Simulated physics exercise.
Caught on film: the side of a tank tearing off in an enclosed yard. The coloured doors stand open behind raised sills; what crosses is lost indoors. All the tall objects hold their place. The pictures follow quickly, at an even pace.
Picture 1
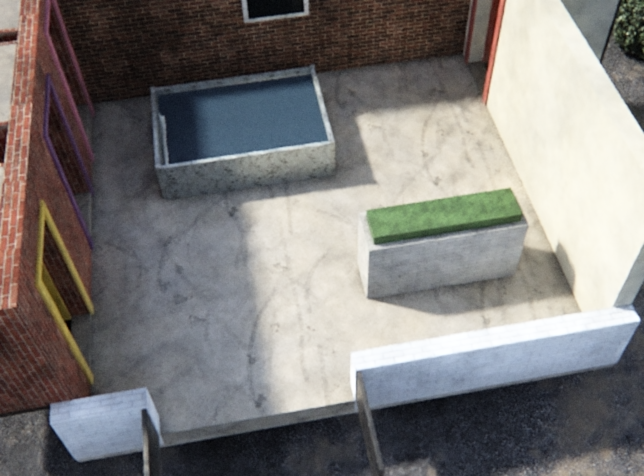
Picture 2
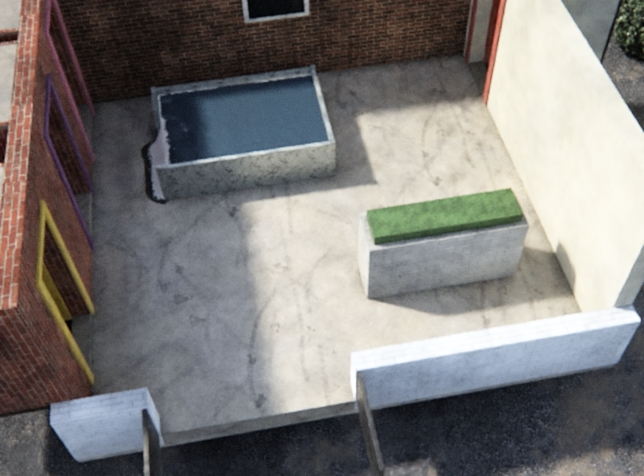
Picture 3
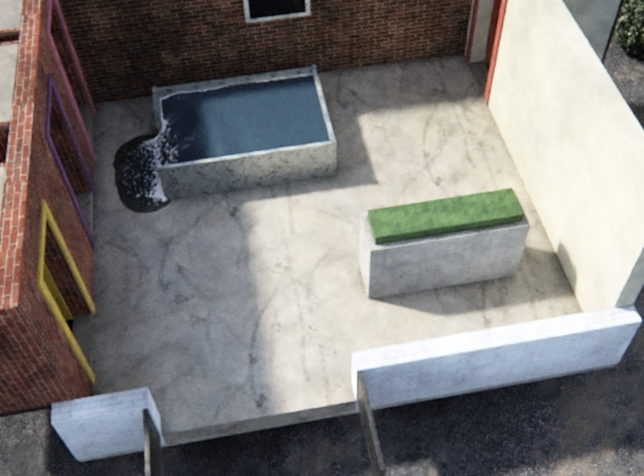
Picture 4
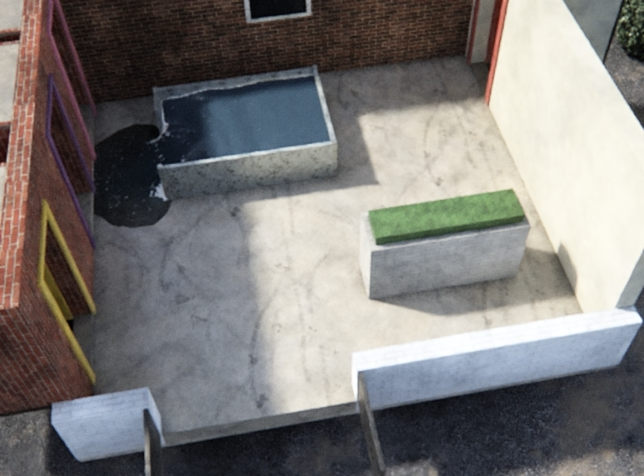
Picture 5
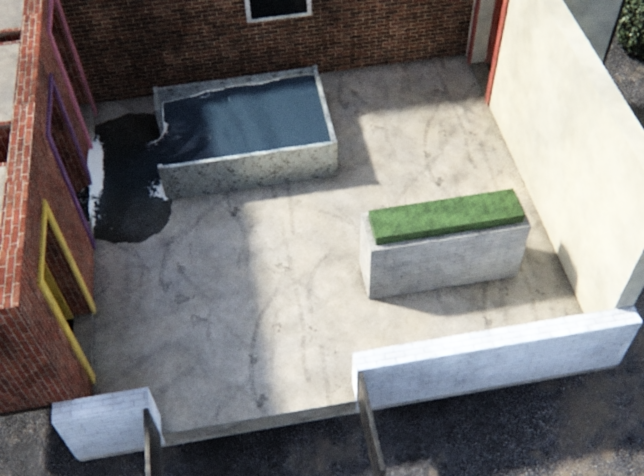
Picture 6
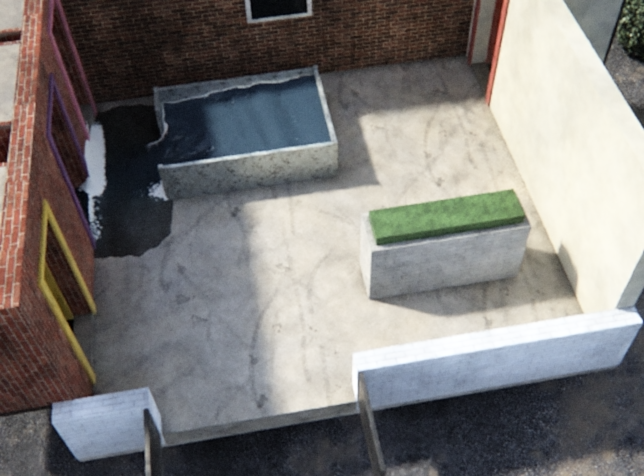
A paved yard enclosed by brick and pale walls is seen from high above, partly in sunlight. A stone-sided tank of dark blue water stands near the back wall, with a green-topped pale block to the right and yellow and purple doorways along the left. Water bursts from the tank's left end, spreads in a dark, white-flecked pool to the left wall, then creeps forward along it.
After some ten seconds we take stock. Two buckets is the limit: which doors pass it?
In the end: The purple door lets in a lot; the yellow door admits no more than that; the pink door admits no more than that; the red door lets in a lot.
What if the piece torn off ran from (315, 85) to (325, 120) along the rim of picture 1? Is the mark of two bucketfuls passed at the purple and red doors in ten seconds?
Then: The purple one holds, the red one goes over.
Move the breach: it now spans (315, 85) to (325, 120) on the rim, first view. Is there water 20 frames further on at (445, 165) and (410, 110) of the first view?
As listed: Covered, flooded.
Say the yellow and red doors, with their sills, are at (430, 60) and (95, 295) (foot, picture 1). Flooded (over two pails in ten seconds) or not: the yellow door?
One by one: Yellow door takes more.
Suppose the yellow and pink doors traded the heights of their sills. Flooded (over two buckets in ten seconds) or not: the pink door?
Pink goes over.
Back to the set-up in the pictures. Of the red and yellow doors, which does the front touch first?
It is the door marked yellow.
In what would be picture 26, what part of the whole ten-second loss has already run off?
I make it 35 per cent.
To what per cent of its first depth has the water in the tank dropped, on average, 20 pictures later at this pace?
About 40 per cent.
A moment on, water covers 10 % of the floor; the purple door over two buckets in, the yellow door wet at the sill, nothing in, the pink door wet at the sill, nothing in, the red door not reached.
Next, water covers 25 % of the floor; the purple door far over two buckets in, the yellow door wet at the sill, nothing in, the pink door wet at the sill, nothing in, the red door not reached.
Then, water covers 40 % of the floor; the purple door far over two buckets in, the yellow door wet at the sill, nothing in, the pink door under two buckets in, the red door not reached.
Later, water covers 55 % of the floor; the purple door far over two buckets in, the yellow door wet at the sill, nothing in, the pink door under two buckets in, the red door far over two buckets in.
In the end, water covers 75 % of the floor; the purple door far over two buckets in, the yellow door under two buckets in, the pink door under two buckets in, the red door far over two buckets in.
